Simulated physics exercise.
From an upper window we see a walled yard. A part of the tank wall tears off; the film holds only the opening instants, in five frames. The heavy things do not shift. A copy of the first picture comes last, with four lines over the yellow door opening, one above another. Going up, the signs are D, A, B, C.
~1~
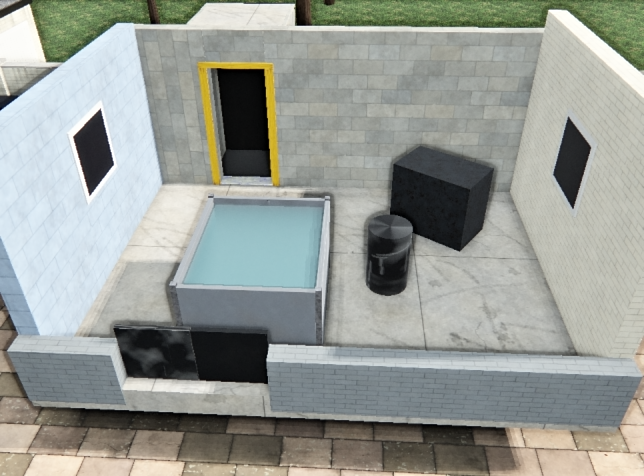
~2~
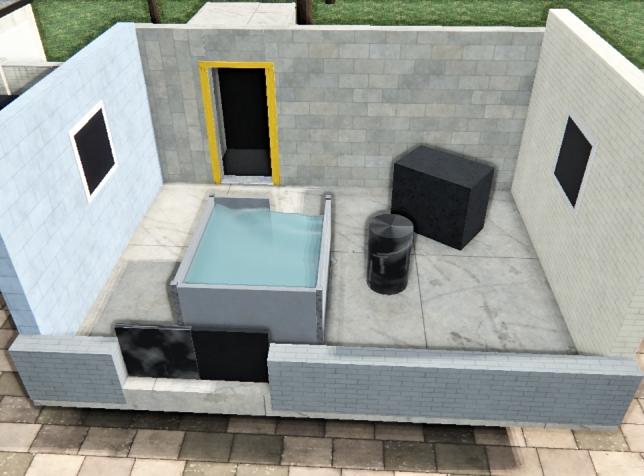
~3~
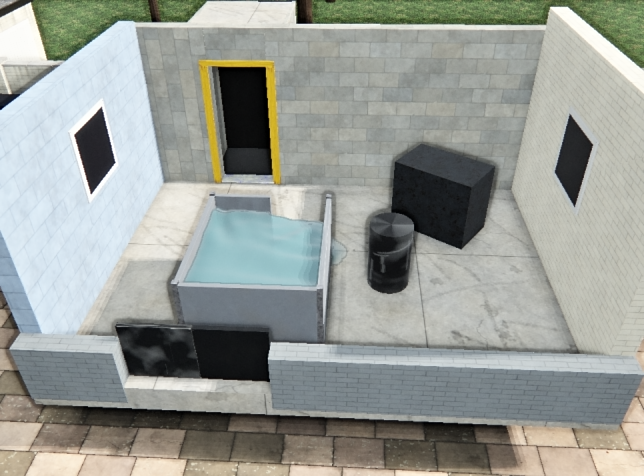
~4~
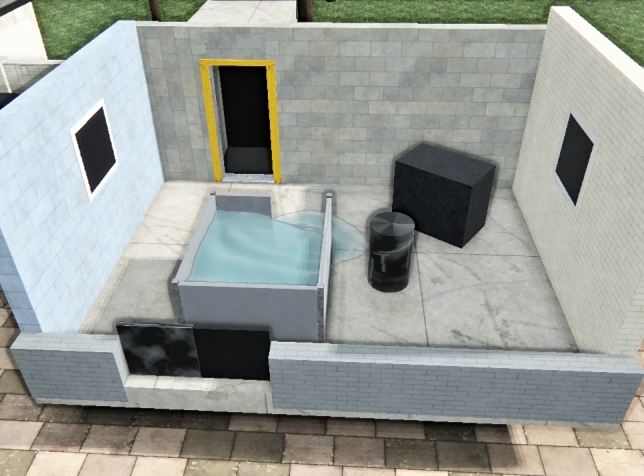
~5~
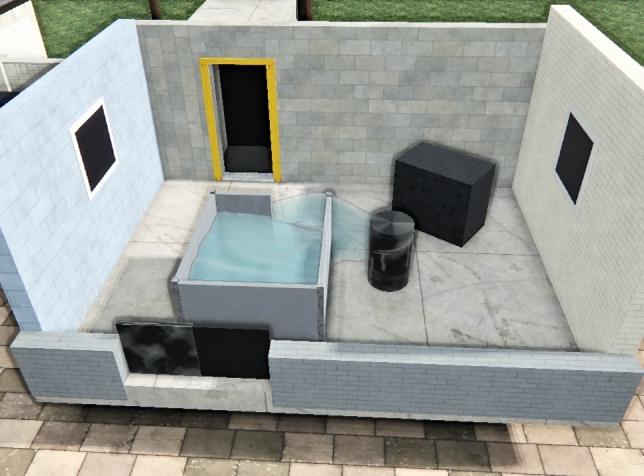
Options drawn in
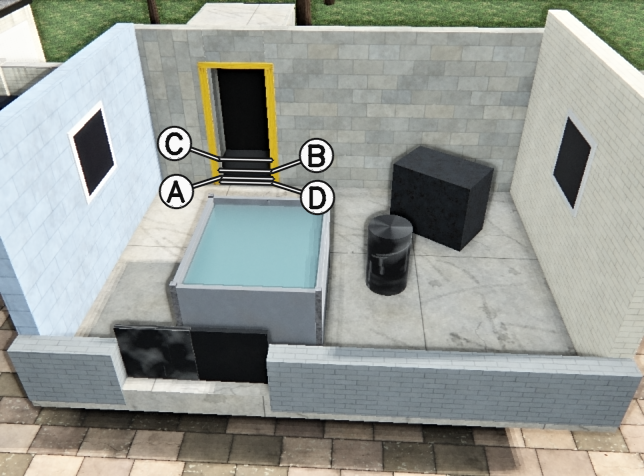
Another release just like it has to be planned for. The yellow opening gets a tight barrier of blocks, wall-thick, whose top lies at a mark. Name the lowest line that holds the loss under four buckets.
Line B.
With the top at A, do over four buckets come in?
Yes.
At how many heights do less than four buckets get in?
Two.
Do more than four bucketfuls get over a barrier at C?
No, not at all.
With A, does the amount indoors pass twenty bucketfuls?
No, it does not.
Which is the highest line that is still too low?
The answer is A.
On the marked copy, A at (246, 178); B at (245, 170); C at (244, 159); D at (246, 182); from the bottom up D, A, B, C.
For line A, about 10 bucketfuls get in.
For line B, a bucket or two gets in.
For line C, nothing gets over.
For line D, dozens of bucketfuls pour in.
